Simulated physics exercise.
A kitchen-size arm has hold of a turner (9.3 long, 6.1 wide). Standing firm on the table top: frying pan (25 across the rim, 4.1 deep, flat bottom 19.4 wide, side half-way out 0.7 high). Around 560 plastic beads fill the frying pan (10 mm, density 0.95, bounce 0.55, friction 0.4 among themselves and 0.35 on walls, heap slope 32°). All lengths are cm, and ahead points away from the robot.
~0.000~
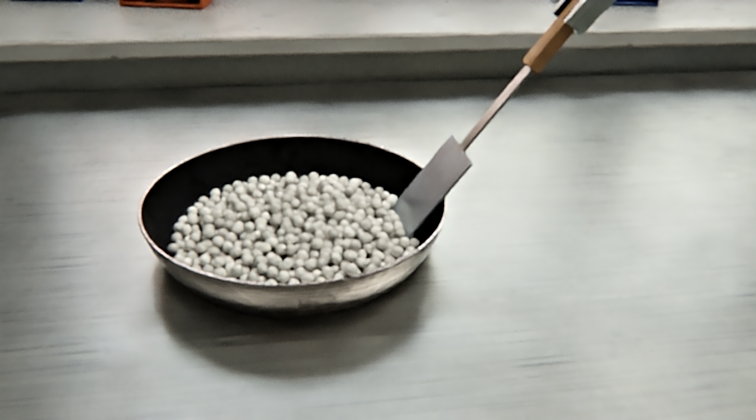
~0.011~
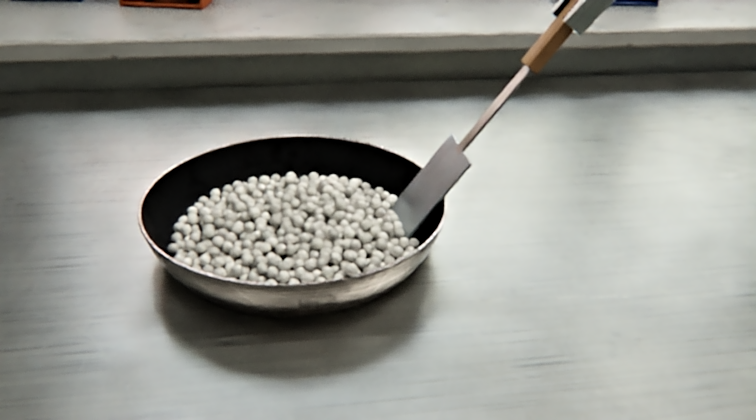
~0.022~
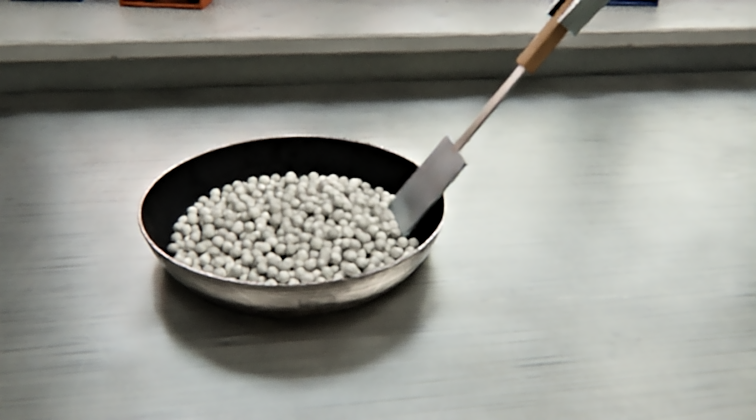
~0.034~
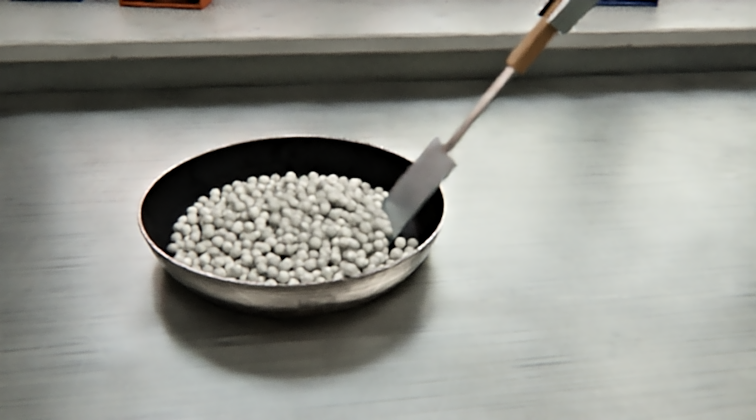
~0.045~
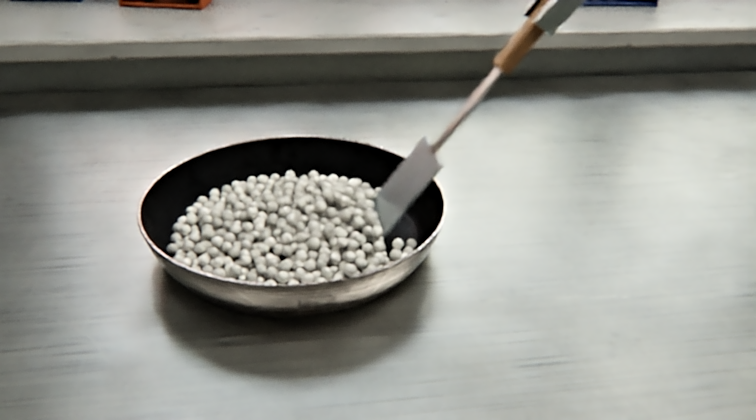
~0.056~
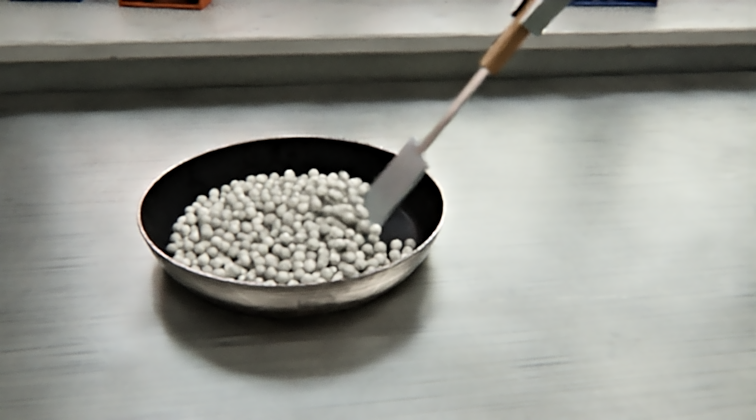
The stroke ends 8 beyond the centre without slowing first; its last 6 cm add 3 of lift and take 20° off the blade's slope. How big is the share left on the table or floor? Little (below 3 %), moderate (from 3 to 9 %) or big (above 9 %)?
A moderate share, from 3 to 9 %, ends on the table or floor.
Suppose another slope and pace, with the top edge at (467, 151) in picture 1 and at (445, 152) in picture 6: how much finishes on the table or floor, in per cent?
Some 0 per cent.
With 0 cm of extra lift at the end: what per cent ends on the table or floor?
Some 0 per cent.
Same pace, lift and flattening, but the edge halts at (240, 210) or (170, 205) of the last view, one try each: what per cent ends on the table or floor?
About 0 and 10 per cent.
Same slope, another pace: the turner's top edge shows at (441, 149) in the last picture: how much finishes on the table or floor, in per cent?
Some 0 per cent.
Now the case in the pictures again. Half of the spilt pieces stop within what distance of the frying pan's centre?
About 34 cm.
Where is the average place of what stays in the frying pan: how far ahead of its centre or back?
About 3.5 cm ahead.
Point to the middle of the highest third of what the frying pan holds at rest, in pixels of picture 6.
At about (202, 219).
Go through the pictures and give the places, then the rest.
Turner top edge at (462, 148), sloping 54°; upper third of the load around (304, 223), from x 175 to 415, top at y 175; 561 in the frying pan, in the first frame.
Turner top edge at (462, 148), sloping 54°; upper third of the load around (304, 222), from x 175 to 415, top at y 175, in the second frame.
Turner top edge at (457, 148), sloping 54°; upper third of the load around (309, 222), from x 175 to 415, top at y 175, in the third frame.
Turner top edge at (447, 149), sloping 54°; upper third of the load around (311, 220), from x 175 to 410, top at y 175, in the fourth frame.
Turner top edge at (434, 150), sloping 54°; upper third of the load around (310, 217), from x 175 to 410, top at y 175, in the fifth frame.
Turner top edge at (421, 150), sloping 54°; upper third of the load around (309, 217), from x 170 to 410, top at y 175; 561 in the frying pan, in the sixth frame.
By 0.10 s, sloping 54°, highest piece 6 above the table; 561 in the frying pan.
By 0.15 s, sloping 48°, highest piece 6 above the table; 561 in the frying pan.
By 0.37 s, sloping 34°, highest piece 7 above the table; 532 in the frying pan, 26 on the table or floor, 3 on the blade or in flight.
By 1.42 s, sloping 34°, highest piece 4 above the table; 532 in the frying pan, 29 on the table or floor.
Final count, 532 in the frying pan, 29 on the table or floor. That is 5 % on the table or floor.
